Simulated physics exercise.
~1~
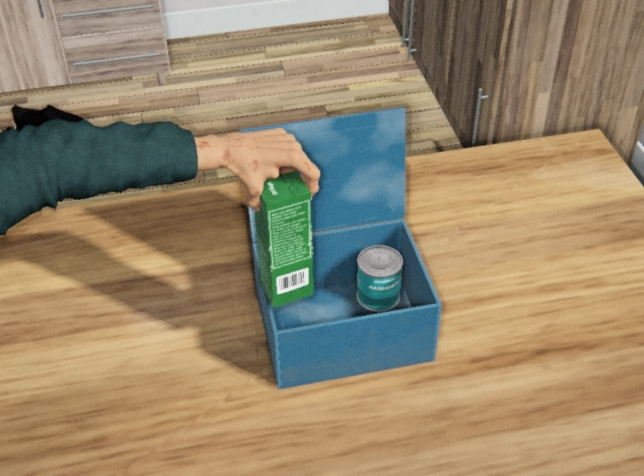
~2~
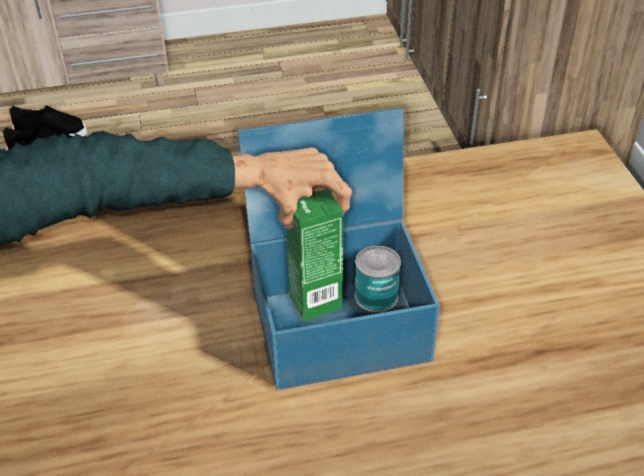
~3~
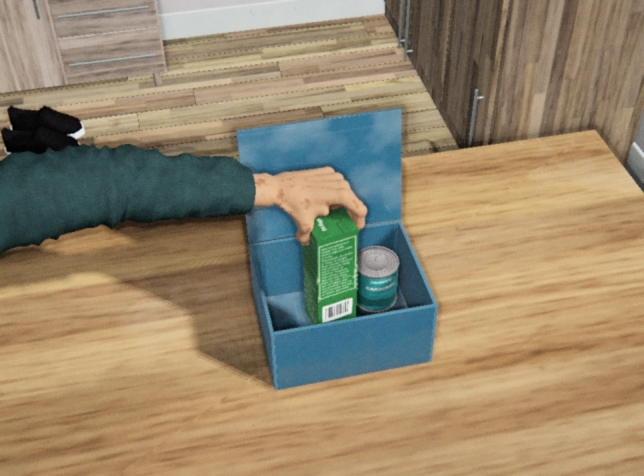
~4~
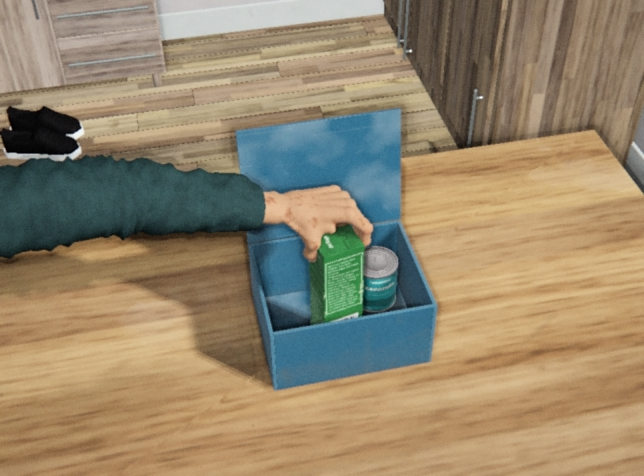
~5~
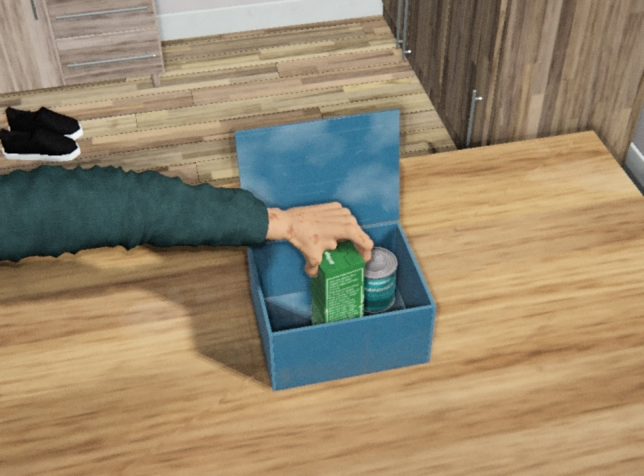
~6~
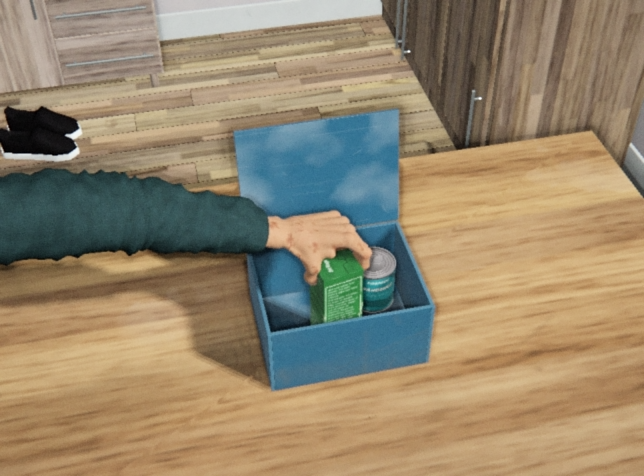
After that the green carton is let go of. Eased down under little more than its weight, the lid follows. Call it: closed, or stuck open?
Stuck open.
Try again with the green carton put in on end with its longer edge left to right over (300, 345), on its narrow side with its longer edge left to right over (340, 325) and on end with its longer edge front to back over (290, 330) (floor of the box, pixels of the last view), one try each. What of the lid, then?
1: Open. 2: Closed. 3: Open.
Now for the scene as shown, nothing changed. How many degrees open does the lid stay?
Near 35°.
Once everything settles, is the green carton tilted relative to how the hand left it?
In the end, it keeps its orientation.
Then, 1.10 s past the last view, lid starting down.
Then, 1.50 s past the last view, lid 66° above the rim.
Then, 1.80 s past the last view, lid 43° above the rim.
Finally, lid 33° above the rim; both still in place. Final places as the last picture's camera would see them, green carton near (336, 309).
